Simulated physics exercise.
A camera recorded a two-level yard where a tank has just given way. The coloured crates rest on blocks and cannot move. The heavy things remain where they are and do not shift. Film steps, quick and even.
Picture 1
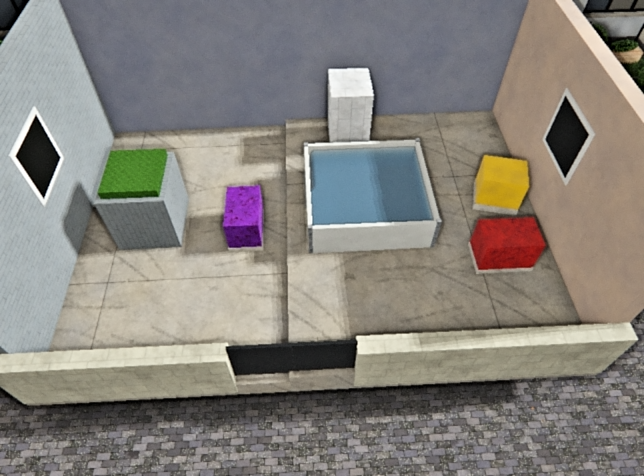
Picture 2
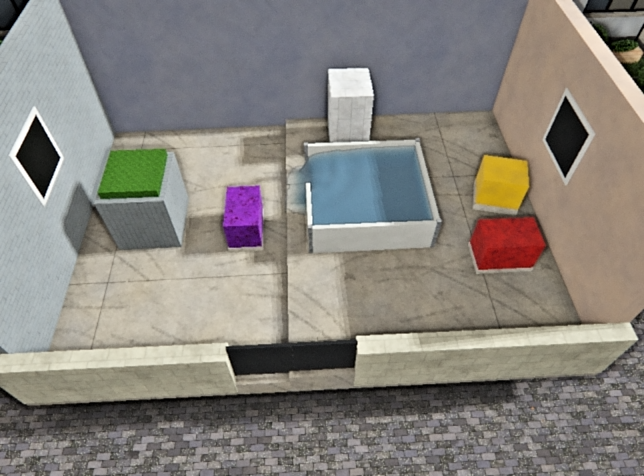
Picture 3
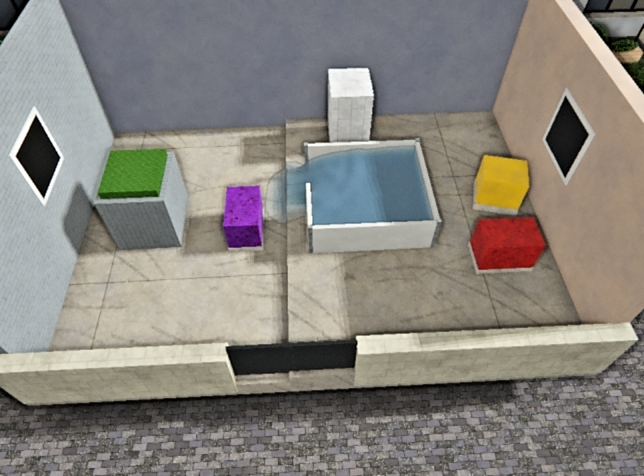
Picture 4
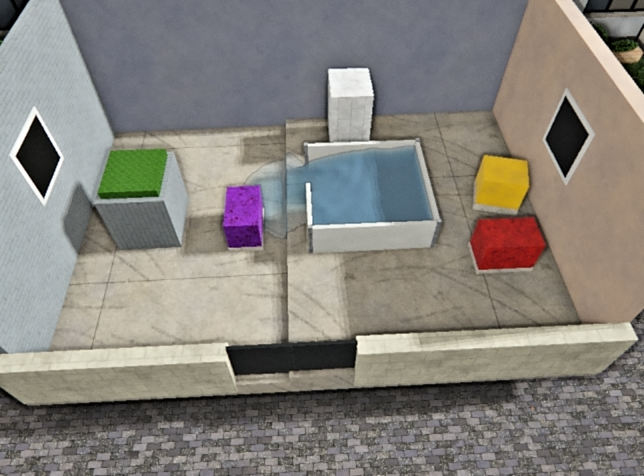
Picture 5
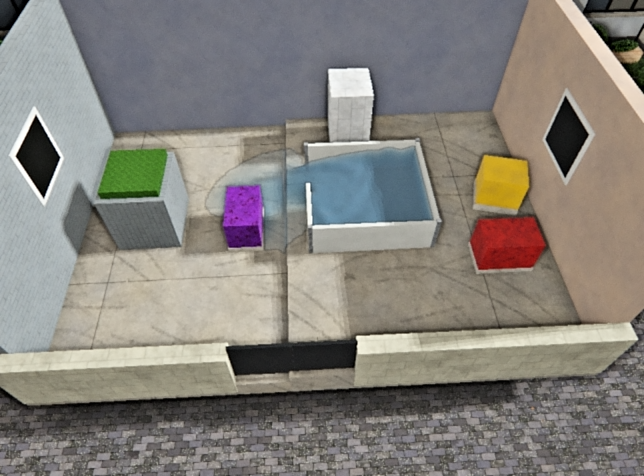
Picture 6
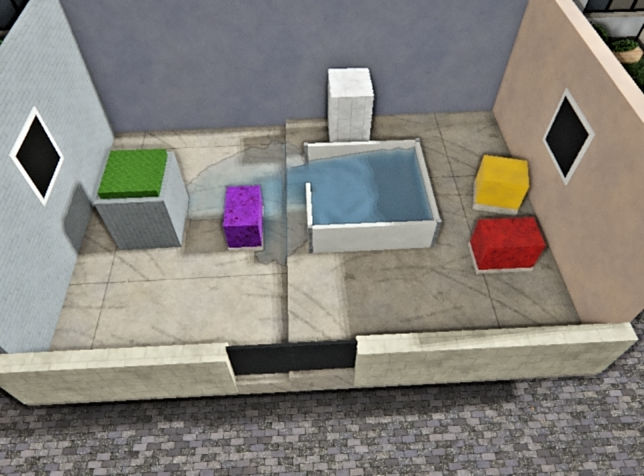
Water pouring from the left side of an open white tank, spreading leftward across the pale yard floor past a purple block.
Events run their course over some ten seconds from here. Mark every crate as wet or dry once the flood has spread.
Purple crate: Wet, red crate: Dry, yellow crate: Dry.
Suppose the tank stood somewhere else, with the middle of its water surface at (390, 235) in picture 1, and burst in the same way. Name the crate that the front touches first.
First is the purple one.
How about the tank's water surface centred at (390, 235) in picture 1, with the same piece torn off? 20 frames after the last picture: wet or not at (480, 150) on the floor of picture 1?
Not reached.
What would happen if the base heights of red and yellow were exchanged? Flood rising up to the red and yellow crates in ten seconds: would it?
Red: Untouched, yellow: Untouched.
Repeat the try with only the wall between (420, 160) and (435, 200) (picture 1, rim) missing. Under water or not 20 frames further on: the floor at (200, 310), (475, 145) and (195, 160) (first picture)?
Place one: Spared by the leak. Place two: Reached by the flood. Place three: Spared by the leak.
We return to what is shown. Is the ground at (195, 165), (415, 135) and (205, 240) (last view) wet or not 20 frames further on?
Going through them in order, I'd call them drenched, clear and drenched.
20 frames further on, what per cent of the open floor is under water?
Near 45 in a hundred.
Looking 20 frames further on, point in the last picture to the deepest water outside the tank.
Near (155, 162).
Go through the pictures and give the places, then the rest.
In the first frame, still water in the open tank at (367, 184).
In the second frame, water pours out at (309, 181) and has run to (298, 211).
In the third frame, the front is at (273, 215), out from the gap at (309, 182).
In the fourth frame, the front is at a hidden place, out from the gap at (309, 183).
In the fifth frame, the front is at (211, 205), out from the gap at (309, 183).
In the sixth frame, the front is at a hidden place, out from the gap at (309, 183).
A moment on, water covers 25 % of the floor; the purple crate water round its plinth, the red crate not reached, the yellow crate not reached.
Next, water covers 35 % of the floor; the purple crate water round its plinth, the red crate not reached, the yellow crate not reached.
Then, water covers 45 % of the floor; the purple crate water round its plinth, the red crate not reached, the yellow crate not reached.
Later, water covers 50 % of the floor; the purple crate water round its plinth, the red crate not reached, the yellow crate not reached.
In the end, water covers 50 % of the floor; the purple crate was topped, the red crate stayed above the water, the yellow crate stayed above the water.
